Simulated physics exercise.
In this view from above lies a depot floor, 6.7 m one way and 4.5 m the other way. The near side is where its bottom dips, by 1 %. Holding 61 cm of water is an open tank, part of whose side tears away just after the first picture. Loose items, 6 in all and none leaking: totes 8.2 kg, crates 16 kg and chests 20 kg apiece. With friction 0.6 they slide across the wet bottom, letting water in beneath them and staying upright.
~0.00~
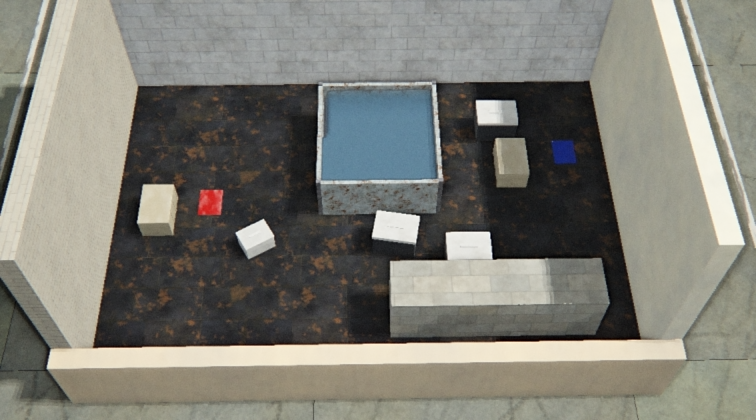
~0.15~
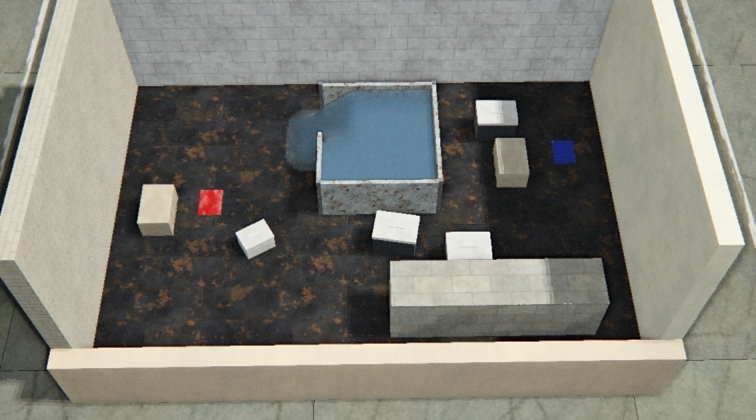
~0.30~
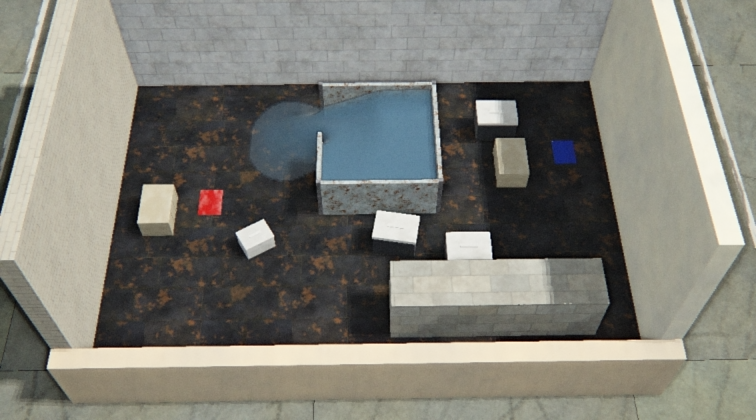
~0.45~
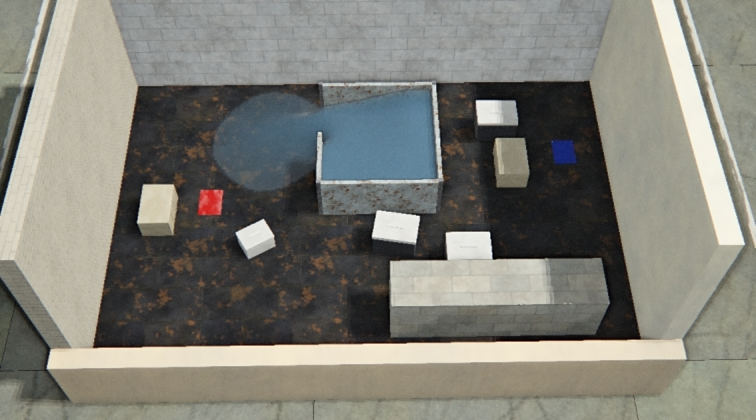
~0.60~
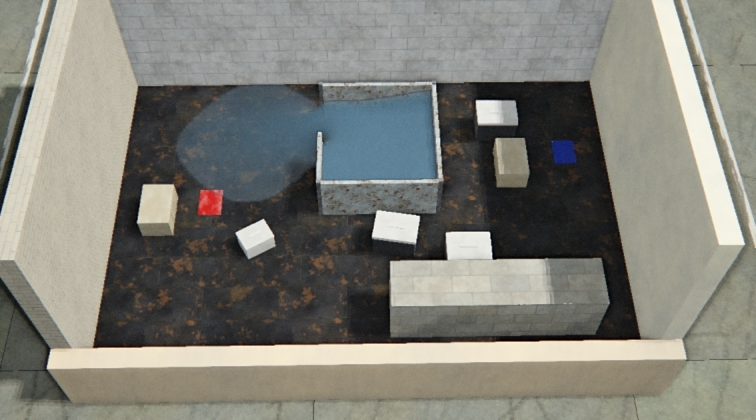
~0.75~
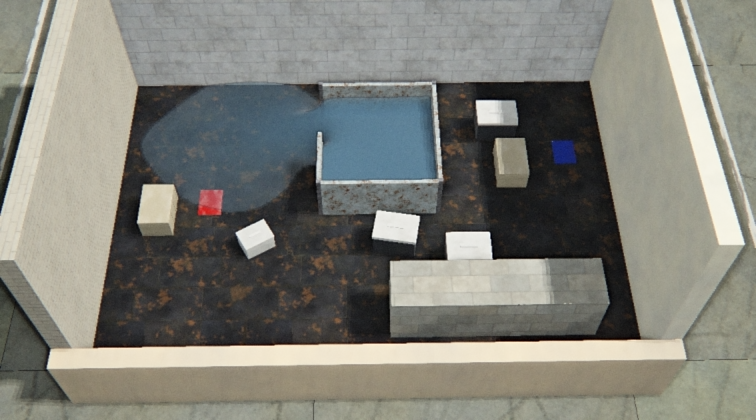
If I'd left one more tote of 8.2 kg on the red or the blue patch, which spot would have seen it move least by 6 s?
The blue spot would.
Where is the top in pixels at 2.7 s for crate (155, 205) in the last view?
Estimated pixel: Around (139, 249).
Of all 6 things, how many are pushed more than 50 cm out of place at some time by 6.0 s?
That comes to 1.
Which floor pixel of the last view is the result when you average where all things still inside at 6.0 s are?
Close to pixel (406, 227).
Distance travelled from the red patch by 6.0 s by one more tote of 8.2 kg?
I'd put it near 250 cm.
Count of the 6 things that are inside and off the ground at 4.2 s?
By my count, 1.
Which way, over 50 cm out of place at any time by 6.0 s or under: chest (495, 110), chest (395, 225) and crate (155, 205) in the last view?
Result by item: Stays closer; stays closer; goes farther.
After 1.2 s on red it would be 0 cm off in 3 cm of water; on blue it would be 0 cm off in 0 cm of water.
After 2.7 s on red it would be 72 cm off in 7 cm of water; on blue it would be 0 cm off in 0 cm of water.
After 4.2 s on red it would be 225 cm off in 14 cm of water; on blue it would be 0 cm off in 0 cm of water.
After 6.0 s on red it would be 264 cm off in 10 cm of water; on blue it would be 0 cm off in 0 cm of water.
